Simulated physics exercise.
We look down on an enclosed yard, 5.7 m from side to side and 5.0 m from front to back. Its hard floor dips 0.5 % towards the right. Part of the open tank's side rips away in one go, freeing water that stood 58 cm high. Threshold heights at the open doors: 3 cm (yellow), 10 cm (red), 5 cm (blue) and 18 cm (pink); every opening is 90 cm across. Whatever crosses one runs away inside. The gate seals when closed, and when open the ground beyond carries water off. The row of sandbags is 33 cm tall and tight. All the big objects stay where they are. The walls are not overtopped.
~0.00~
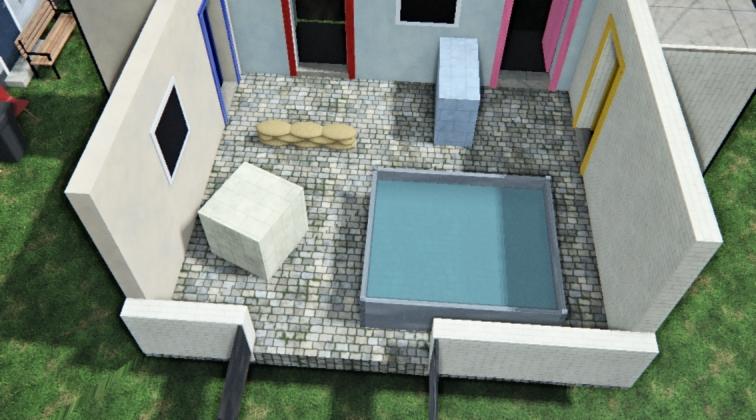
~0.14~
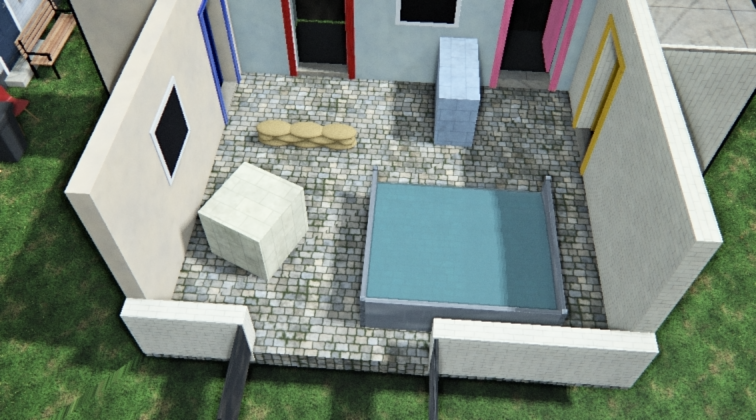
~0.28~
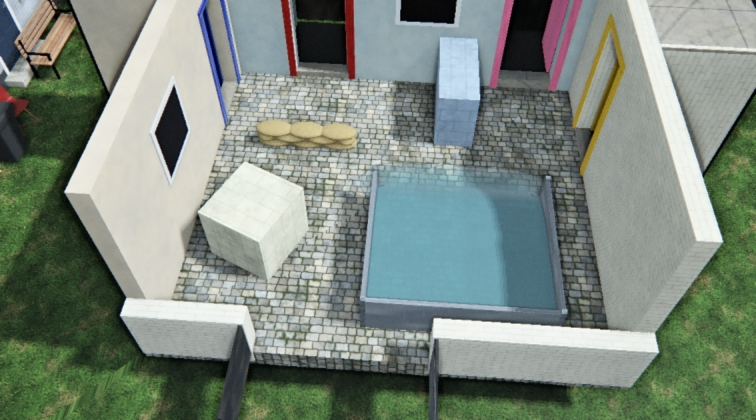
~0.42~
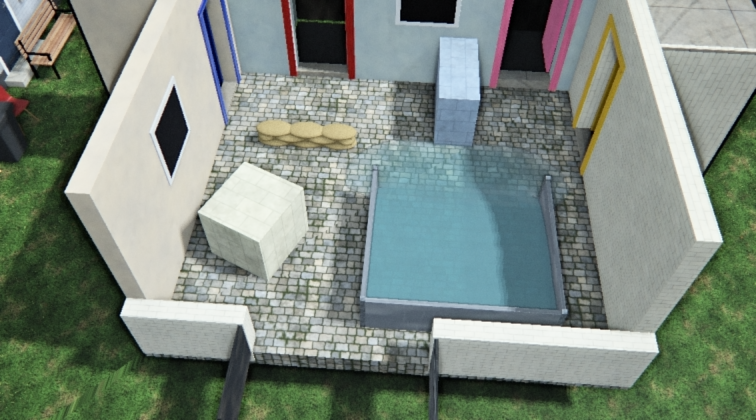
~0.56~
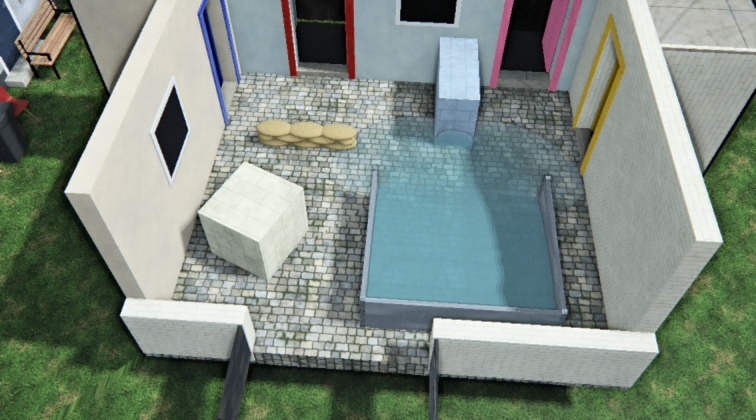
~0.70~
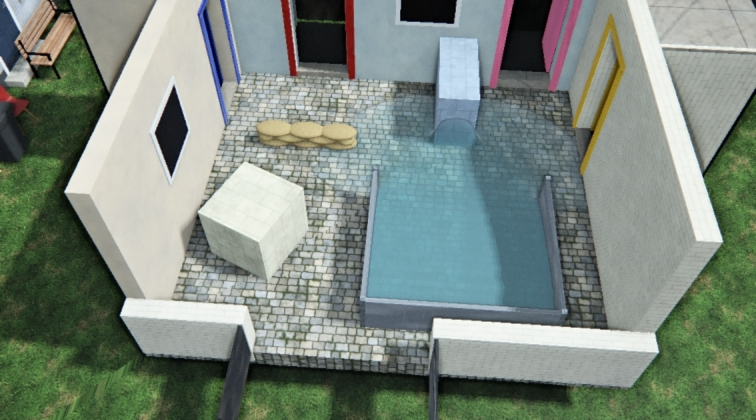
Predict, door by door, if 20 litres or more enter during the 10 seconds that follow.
The water let in: At the yellow door it exceeds the limit; at the red door it exceeds the limit; at the blue door it passes the limit; at the pink door it exceeds the limit.
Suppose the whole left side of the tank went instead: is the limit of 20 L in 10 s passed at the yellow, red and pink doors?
Against that limit: Yellow over, red not over, pink not over.
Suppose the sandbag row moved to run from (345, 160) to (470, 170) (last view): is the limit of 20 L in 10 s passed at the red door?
Against that limit: Red under.
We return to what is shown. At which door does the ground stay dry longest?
It is the blue one.
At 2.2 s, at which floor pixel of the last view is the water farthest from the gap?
Near (241, 77).
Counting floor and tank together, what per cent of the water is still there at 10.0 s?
About 66 per cent.
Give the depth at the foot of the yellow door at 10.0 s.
About 6.5 cm.
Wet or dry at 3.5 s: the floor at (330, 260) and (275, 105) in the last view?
In turn: Not reached, wet.
After 1.4 s water covers 40 % of the floor and is deepest (41 cm) near (447, 149); yellow door 8 cm at the sill, 5 L in, red door not reached, blue door not reached, pink door 26 cm at the sill, 7 L in.
After 2.2 s water covers 55 % of the floor and is deepest (36 cm) near (553, 95); yellow door 11 cm at the sill, 39 L in, red door 19 cm at the sill, 12 L in, blue door not reached, pink door 34 cm at the sill, 50 L in.
After 3.5 s water covers 65 % of the floor and is deepest (25 cm) near (479, 98); yellow door 20 cm at the sill, 192 L in, red door 14 cm at the sill, 49 L in, blue door 19 cm at the sill, 71 L in, pink door 24 cm at the sill, 114 L in.
After 6.0 s water covers 85 % of the floor and is deepest (16 cm) near (195, 226); yellow door 10 cm at the sill, 384 L in, red door 8 cm at the sill, 59 L in, blue door 11 cm at the sill, 213 L in, pink door 10 cm at the sill, 124 L in.
After 10.0 s water covers 95 % of the floor and is deepest (12 cm) near (579, 192); yellow door 6 cm at the sill, 426 L in, red door 6 cm at the sill, 59 L in, blue door 6 cm at the sill, 238 L in, pink door 6 cm at the sill, 124 L in.
